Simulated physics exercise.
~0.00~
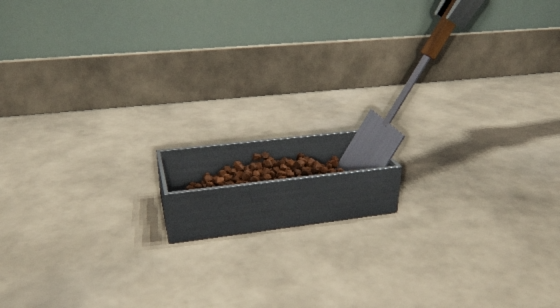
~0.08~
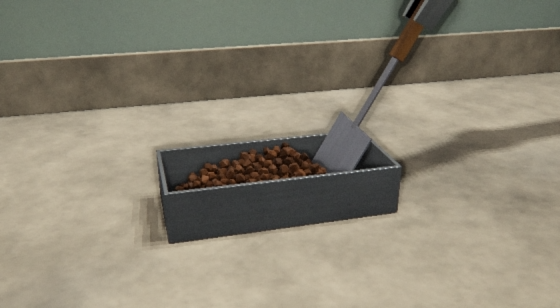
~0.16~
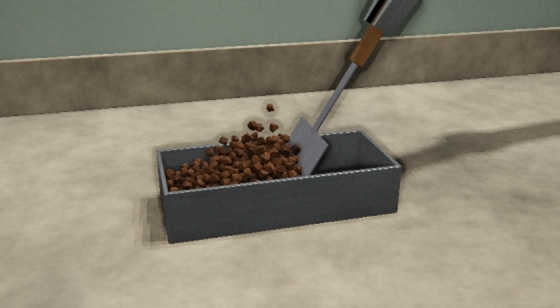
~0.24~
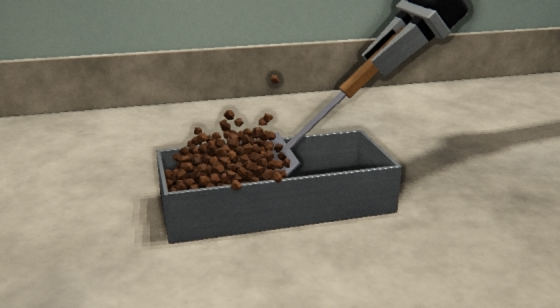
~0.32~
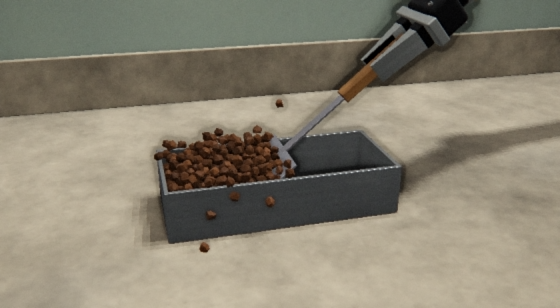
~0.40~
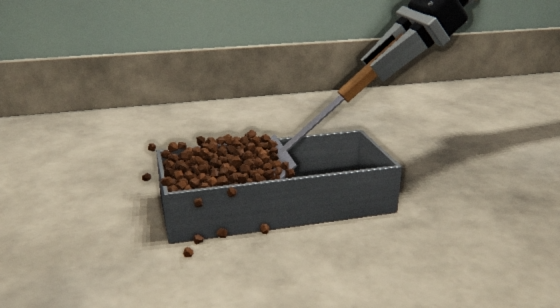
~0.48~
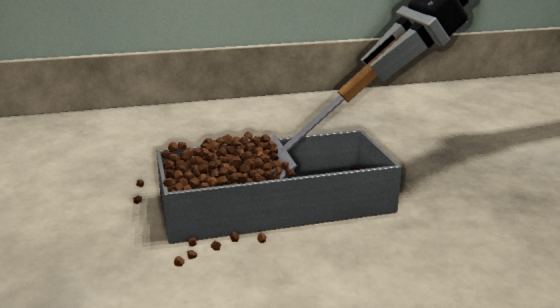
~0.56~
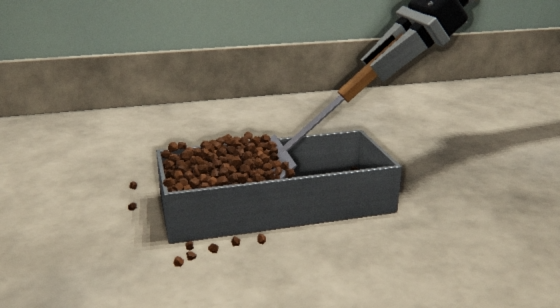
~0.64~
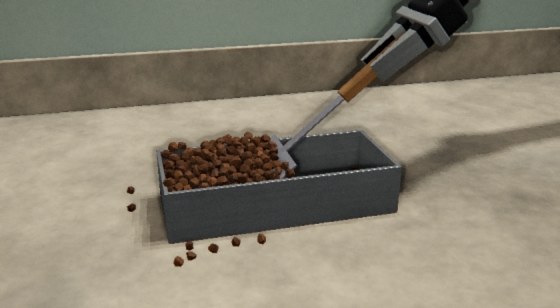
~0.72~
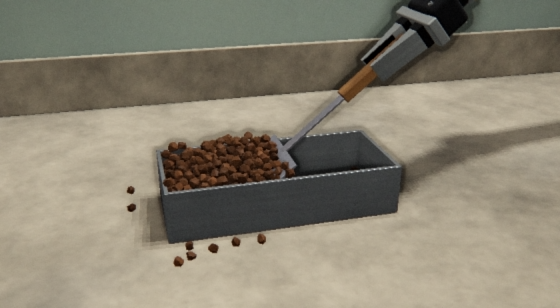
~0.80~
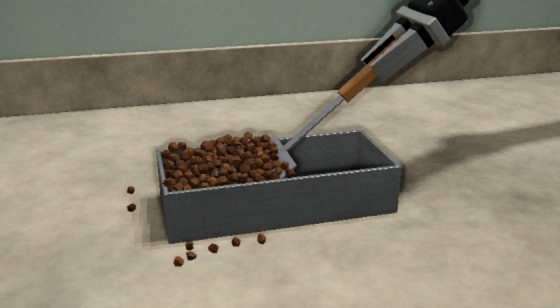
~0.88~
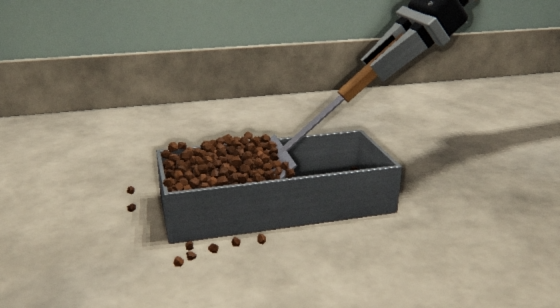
Brown pellets piled up and a few spilled over the edges as a robotic arm pushed a flat turner leftward through a dark gray trough, then stopped, leaving a heap at the left end and several pellets scattered on the surface outside.
